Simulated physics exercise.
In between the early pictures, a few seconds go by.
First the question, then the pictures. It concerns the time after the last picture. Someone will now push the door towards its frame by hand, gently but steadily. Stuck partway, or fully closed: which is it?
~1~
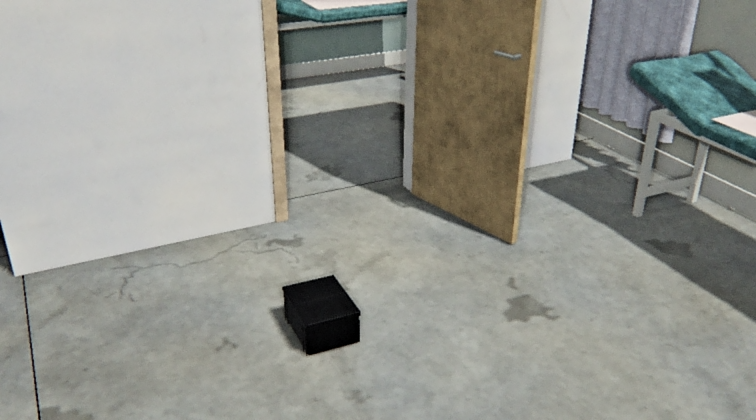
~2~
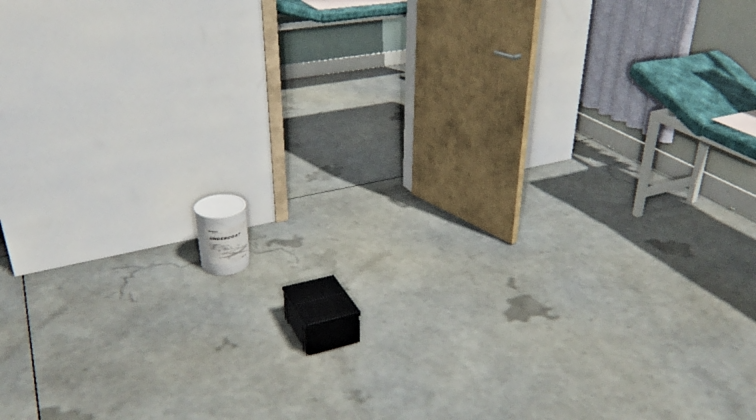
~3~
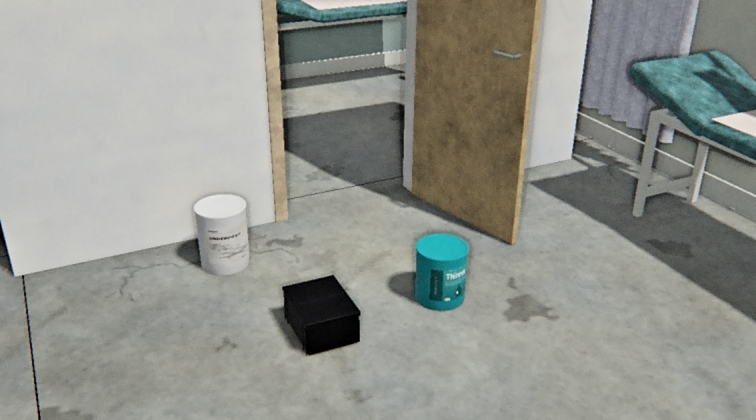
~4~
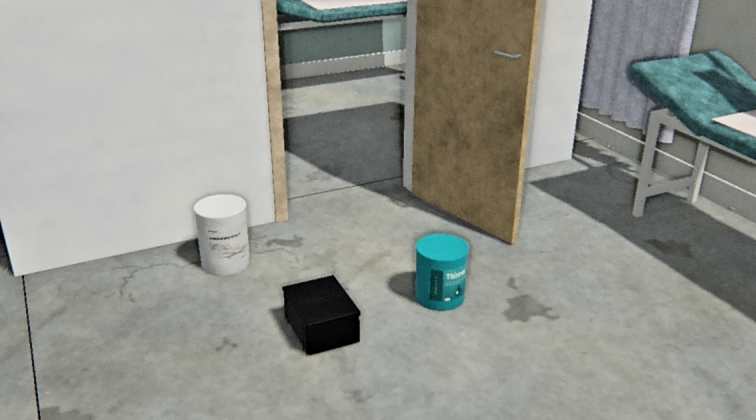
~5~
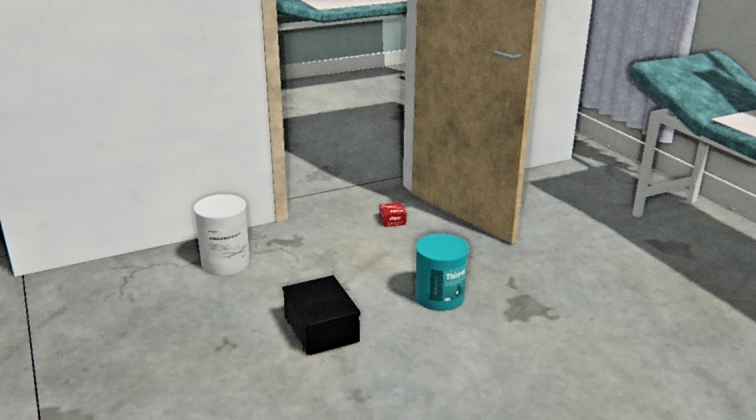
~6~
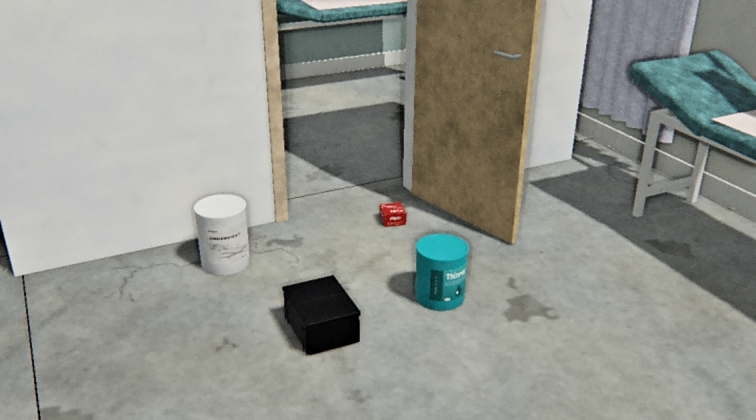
The door sits flush.
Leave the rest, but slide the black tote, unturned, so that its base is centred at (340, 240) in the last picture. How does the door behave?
In the end the door is hindered.
Then, 1.60 s on from there, door at 54°; red box shifted a little near (388, 214).
Then, 2.30 s on from there, door at 26°; red box shifted about its own width near (364, 206).
In the end, door at 0°; moved from the start, red box; the other 3 unmoved. At the end, from the last picture's camera, red box near (347, 195).
